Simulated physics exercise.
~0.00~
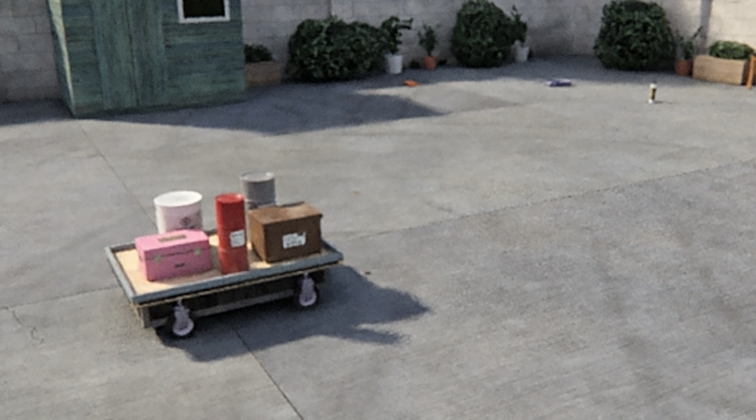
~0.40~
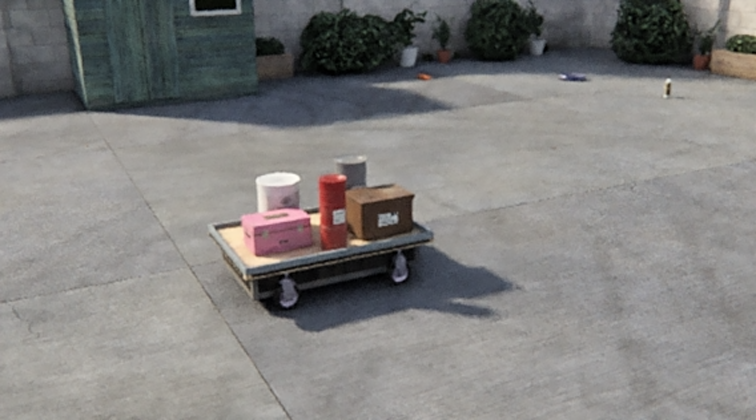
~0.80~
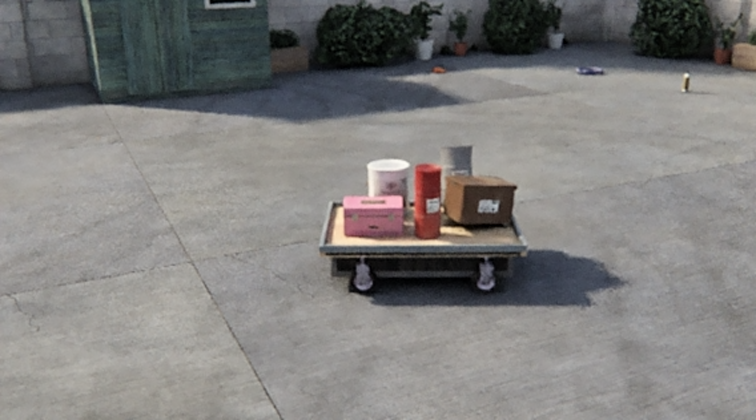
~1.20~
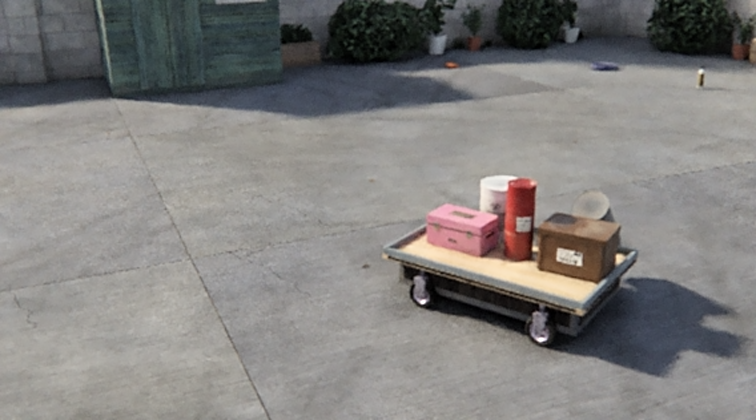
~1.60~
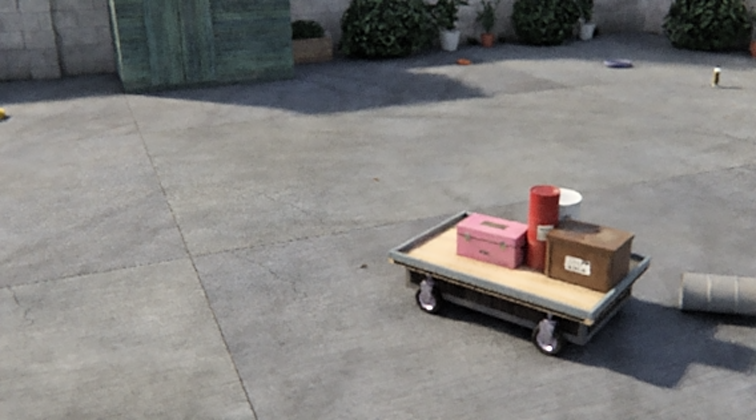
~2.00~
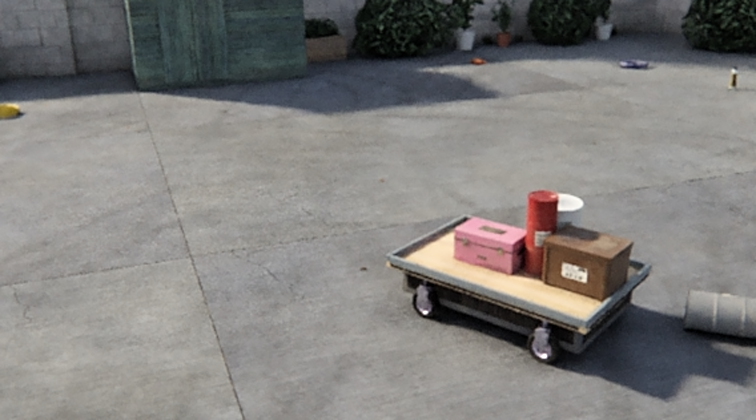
A flat cart with a low lip rolls across a grey paved yard, seen from above, with a green shed, bushes and potted plants along the block wall behind. On its deck stand a pink toolbox at the left front, a white pail behind it, a red canister in the middle, a brown box at the right and a grey canister at the back. The cart travels right and swings round toward the viewer. As it turns, the grey canister leans, then tumbles off the far side. The cart stops, its other cargo still aboard, while the grey canister lies on its side to the right.
